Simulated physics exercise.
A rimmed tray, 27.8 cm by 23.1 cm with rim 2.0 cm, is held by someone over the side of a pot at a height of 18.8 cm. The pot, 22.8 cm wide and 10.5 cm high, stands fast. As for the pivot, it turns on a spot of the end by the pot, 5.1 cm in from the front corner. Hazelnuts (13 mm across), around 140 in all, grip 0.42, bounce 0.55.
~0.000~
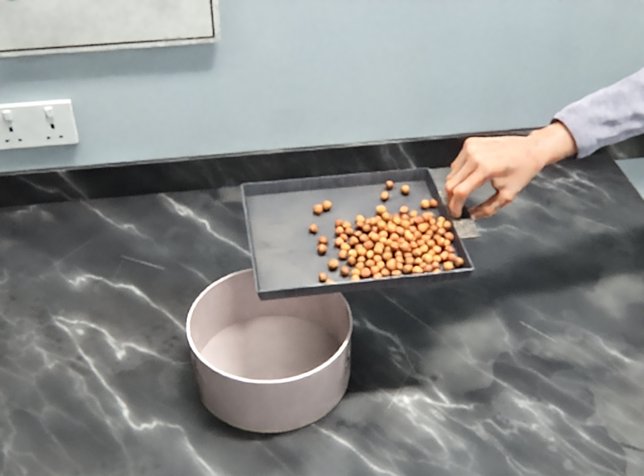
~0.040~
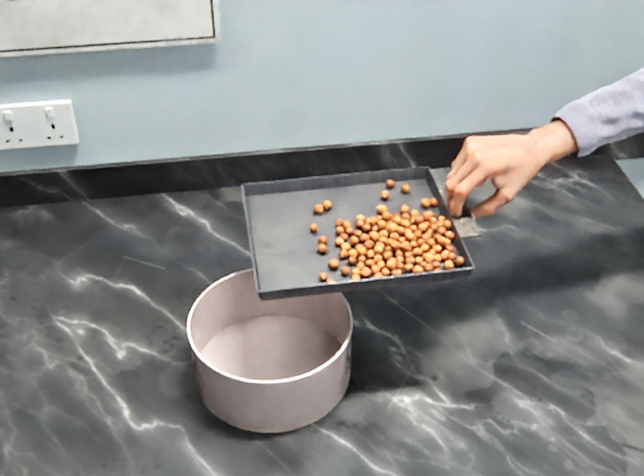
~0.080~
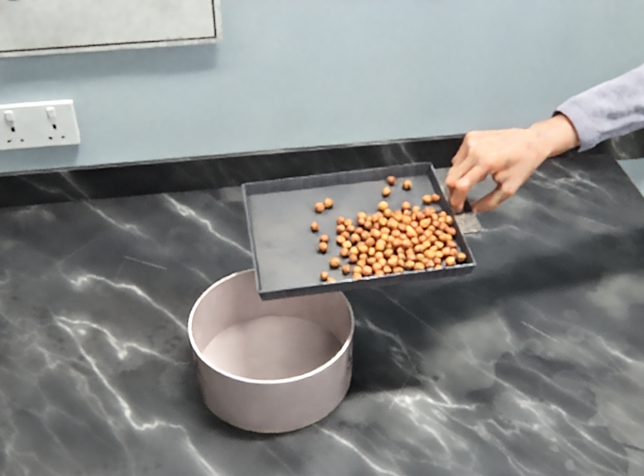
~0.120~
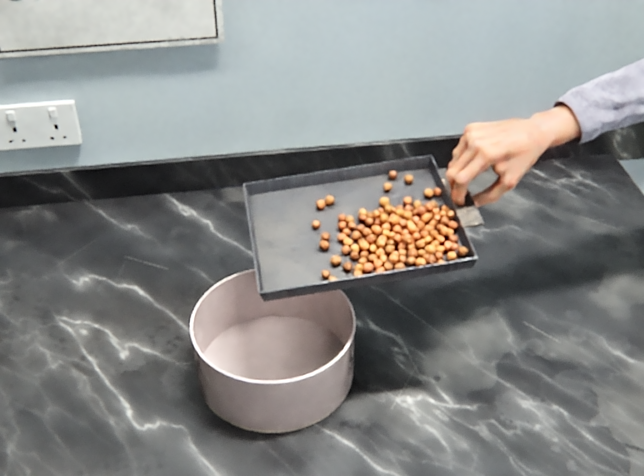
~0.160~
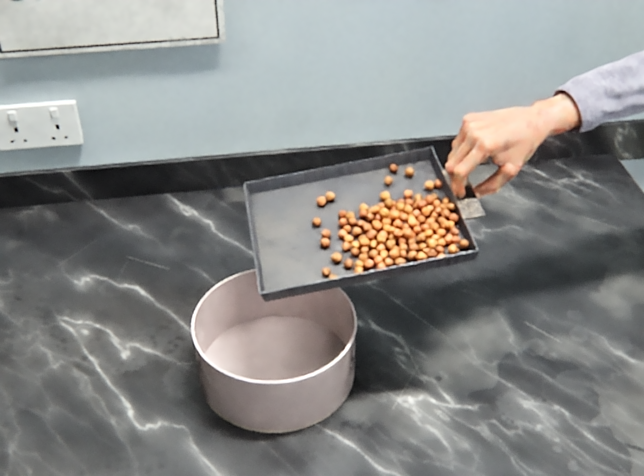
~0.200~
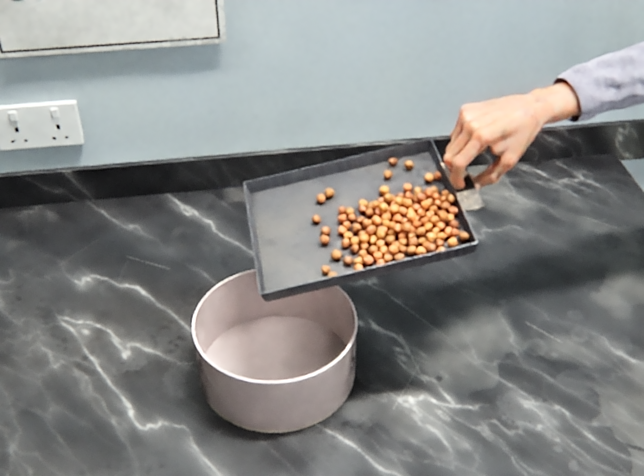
We see a hand at the right holding a dark rimmed tray of small round brown pieces above the edge of a pale pot on a marbled counter, then slowly raising the tray's right end while the pieces stay bunched.
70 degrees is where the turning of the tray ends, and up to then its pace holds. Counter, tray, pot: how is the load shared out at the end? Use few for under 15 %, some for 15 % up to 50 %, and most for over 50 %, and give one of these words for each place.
Counter: Few, left on the tray: Most, pot: Some.
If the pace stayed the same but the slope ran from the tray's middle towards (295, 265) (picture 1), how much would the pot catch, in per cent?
Around 65 percent of them.
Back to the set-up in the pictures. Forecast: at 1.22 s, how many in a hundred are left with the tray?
Load share: Around 70%.
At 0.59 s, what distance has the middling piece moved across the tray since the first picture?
10 cm.
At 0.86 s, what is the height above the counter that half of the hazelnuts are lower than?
Some 22 cm above the counter.
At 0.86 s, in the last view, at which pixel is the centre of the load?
The middle of the load should be near (259, 254) then.
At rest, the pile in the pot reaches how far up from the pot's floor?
I'd say near 1.5 centimetres.
After 0.59 s, tilt 39 degrees; the tray holds 100 %, the pot 0 %.
After 0.86 s, tilt 59 degrees; the tray holds 85 %, the pot 5 %.
Then, at 1.22 s, tilt 70 degrees; the tray holds 70 %, the pot 25 %.
In the end, at 2.4 s, counter 5 %, tray 65 %, pot 30 %.
